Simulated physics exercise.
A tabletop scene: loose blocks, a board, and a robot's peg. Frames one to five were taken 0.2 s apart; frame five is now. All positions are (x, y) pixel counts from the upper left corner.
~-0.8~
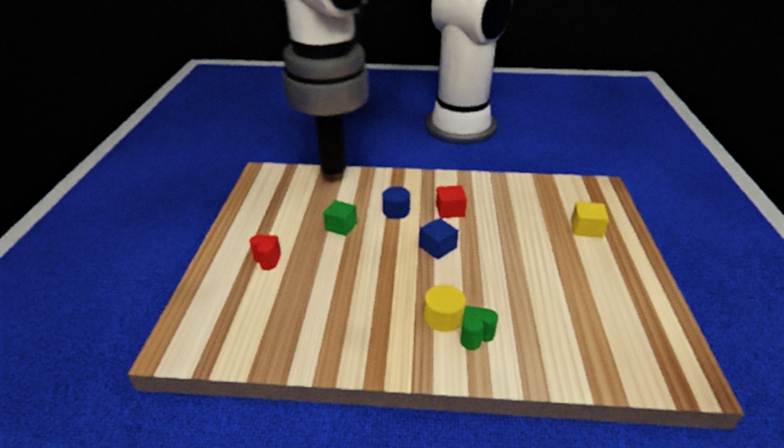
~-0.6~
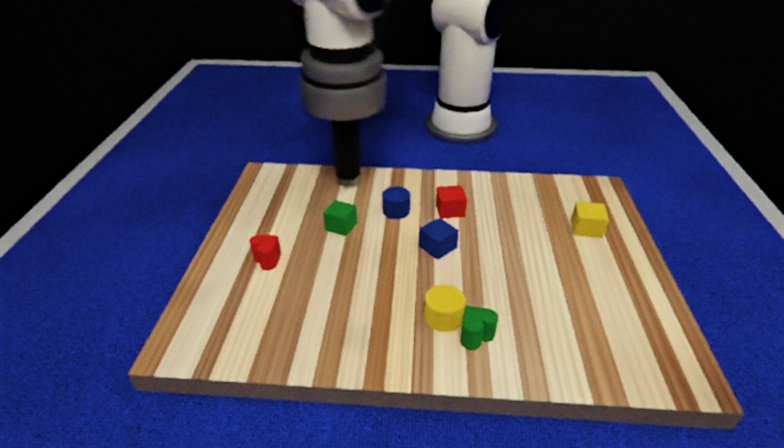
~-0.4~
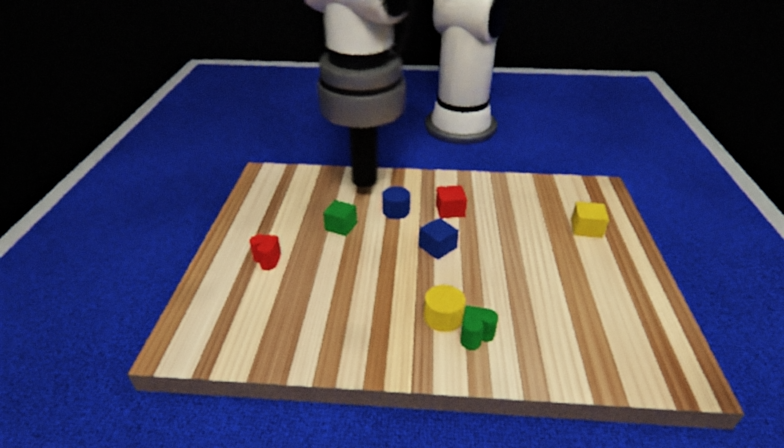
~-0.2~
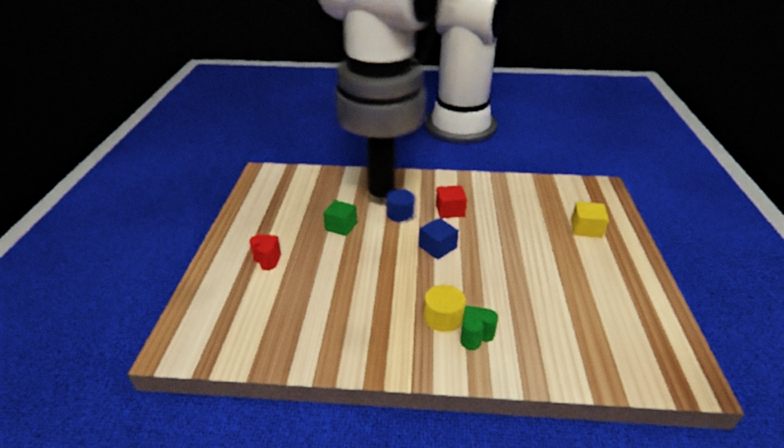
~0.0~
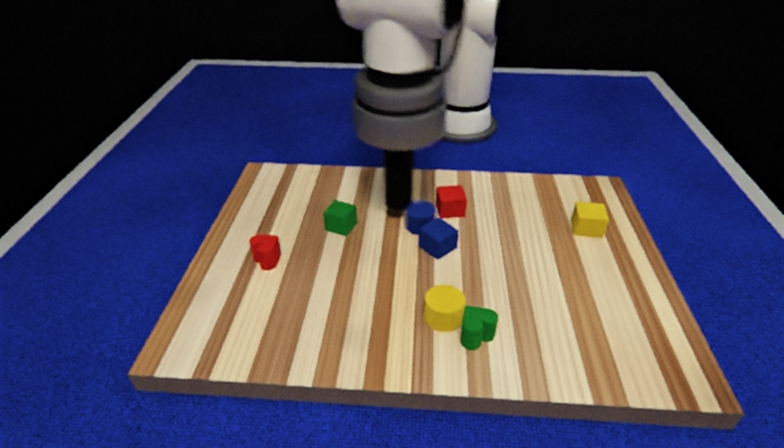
The robot's dark peg moved right and toward the viewer across the wooden board, then pushed the round blue block over beside the blue cube, while the other blocks stayed still.
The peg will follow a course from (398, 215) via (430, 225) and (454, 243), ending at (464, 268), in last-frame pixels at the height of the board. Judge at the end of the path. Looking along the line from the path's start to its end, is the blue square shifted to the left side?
Short answer: No.
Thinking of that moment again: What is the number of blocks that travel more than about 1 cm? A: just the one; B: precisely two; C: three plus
Letter B.
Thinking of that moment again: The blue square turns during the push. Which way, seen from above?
In a top view, it turns clockwise.
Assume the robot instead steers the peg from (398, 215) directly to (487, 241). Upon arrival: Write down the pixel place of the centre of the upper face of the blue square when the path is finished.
Its top centre is at about (455, 243).
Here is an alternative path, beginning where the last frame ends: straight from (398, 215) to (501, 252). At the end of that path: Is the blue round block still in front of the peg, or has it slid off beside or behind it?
The peg keeps it before itself.
On the path given first. One third of the way, peg at (431, 213); blue round block at (455, 220); blue square at (452, 239), turned 60° clockwise.
Two thirds of the way, peg at (455, 231); blue round block at (484, 235); blue square at (456, 247), turned 80° clockwise.
At the end, peg at (465, 255); blue round block at (496, 243); blue square at (460, 274), turned 90° clockwise; red square in place.
